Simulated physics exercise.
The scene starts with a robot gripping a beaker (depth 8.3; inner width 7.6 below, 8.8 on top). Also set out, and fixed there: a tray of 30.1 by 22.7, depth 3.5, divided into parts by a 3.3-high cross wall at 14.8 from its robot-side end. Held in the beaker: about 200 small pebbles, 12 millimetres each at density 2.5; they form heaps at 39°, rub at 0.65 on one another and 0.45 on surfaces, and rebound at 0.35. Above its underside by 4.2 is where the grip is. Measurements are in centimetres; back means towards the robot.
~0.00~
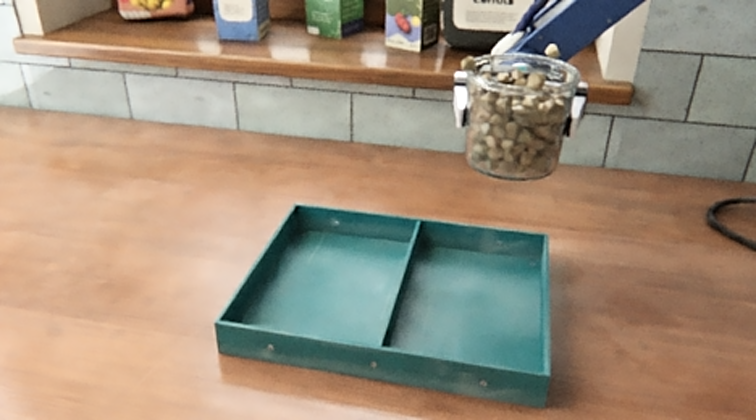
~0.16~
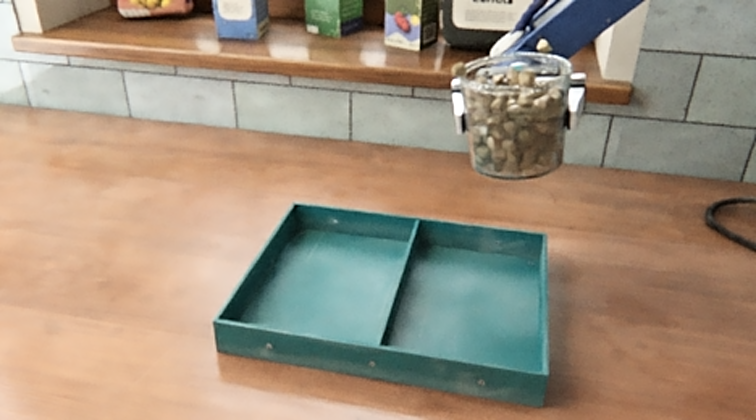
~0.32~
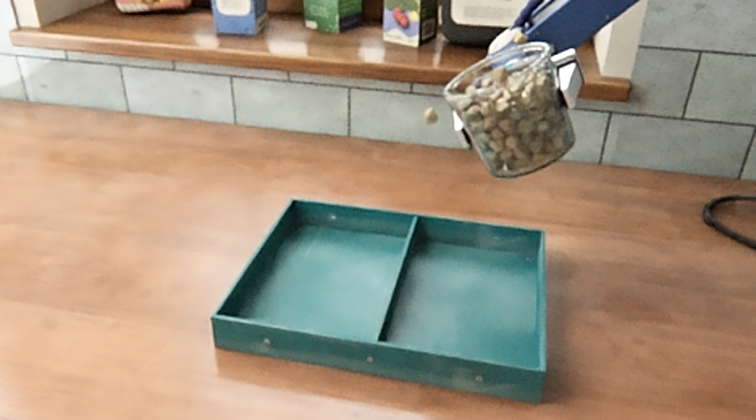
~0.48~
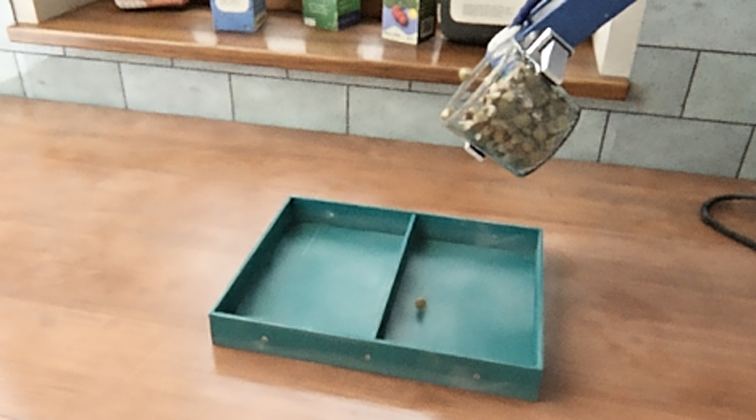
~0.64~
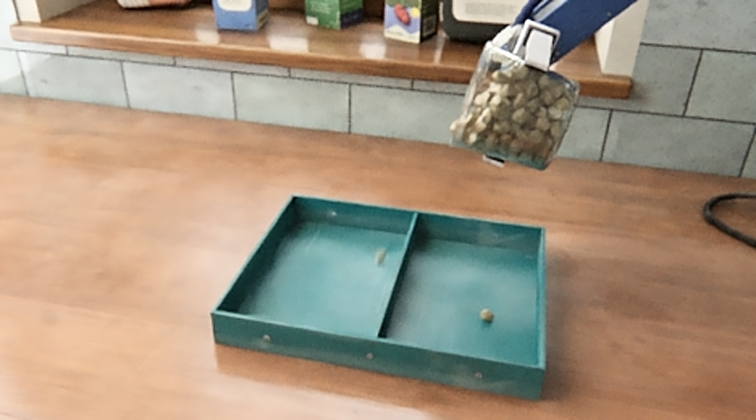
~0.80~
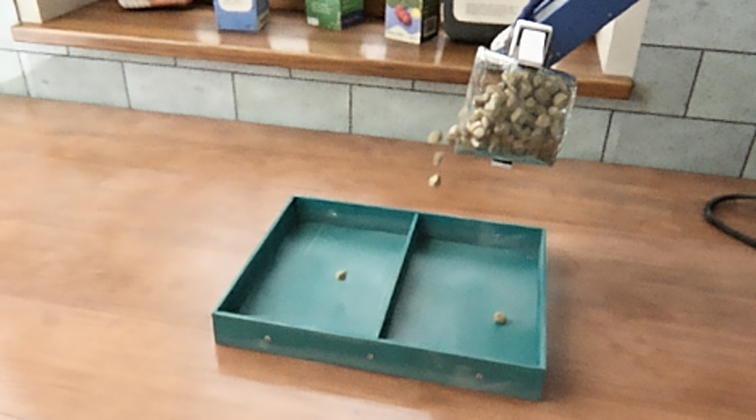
A clear beaker of small pebbles tilting leftward in a robot's grip, dropping a few into a divided green tray.
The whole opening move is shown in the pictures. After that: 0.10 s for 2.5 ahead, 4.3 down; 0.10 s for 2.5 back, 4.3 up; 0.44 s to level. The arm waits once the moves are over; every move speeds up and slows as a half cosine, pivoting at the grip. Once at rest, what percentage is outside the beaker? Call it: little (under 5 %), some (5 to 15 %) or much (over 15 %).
Much - over 15 %.
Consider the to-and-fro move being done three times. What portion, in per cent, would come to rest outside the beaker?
In that case it would be near 50 percent.
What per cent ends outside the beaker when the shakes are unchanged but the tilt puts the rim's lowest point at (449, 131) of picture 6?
Around 10 in a hundred.
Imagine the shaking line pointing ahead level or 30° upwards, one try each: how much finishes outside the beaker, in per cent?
I'd say close to 85 percent for the first and close to 100 percent for the second.
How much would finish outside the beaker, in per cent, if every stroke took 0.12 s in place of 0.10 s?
Estimate: Close to 20 percent.
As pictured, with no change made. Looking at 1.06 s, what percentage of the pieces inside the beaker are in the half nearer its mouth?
Mouth half share: Roughly 45 %.
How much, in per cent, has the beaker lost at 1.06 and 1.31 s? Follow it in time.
Estimates in order: Close to 20, close to 25.
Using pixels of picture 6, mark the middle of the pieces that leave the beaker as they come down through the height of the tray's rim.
Check roughly (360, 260) in the last picture.
By 1.06 s, tilted 80° forward, highest piece 25 above the table; 154 in the beaker, 17 in the far-side part, 3 in the robot-side part, 22 in flight or on a rim.
By 1.31 s, tilted 16° forward, highest piece 25 above the table; 146 in the beaker, 37 in the far-side part, 12 in the robot-side part, 1 in flight or on a rim.
By 1.64 s, level, highest piece 26 above the table; 146 in the beaker, 38 in the far-side part, 12 in the robot-side part.
By 2.69 s, level, highest piece 26 above the table; 146 in the beaker, 38 in the far-side part, 12 in the robot-side part.
Final count, 146 in the beaker, 38 in the far-side part, 12 in the robot-side part. That is 26 % outside the beaker.
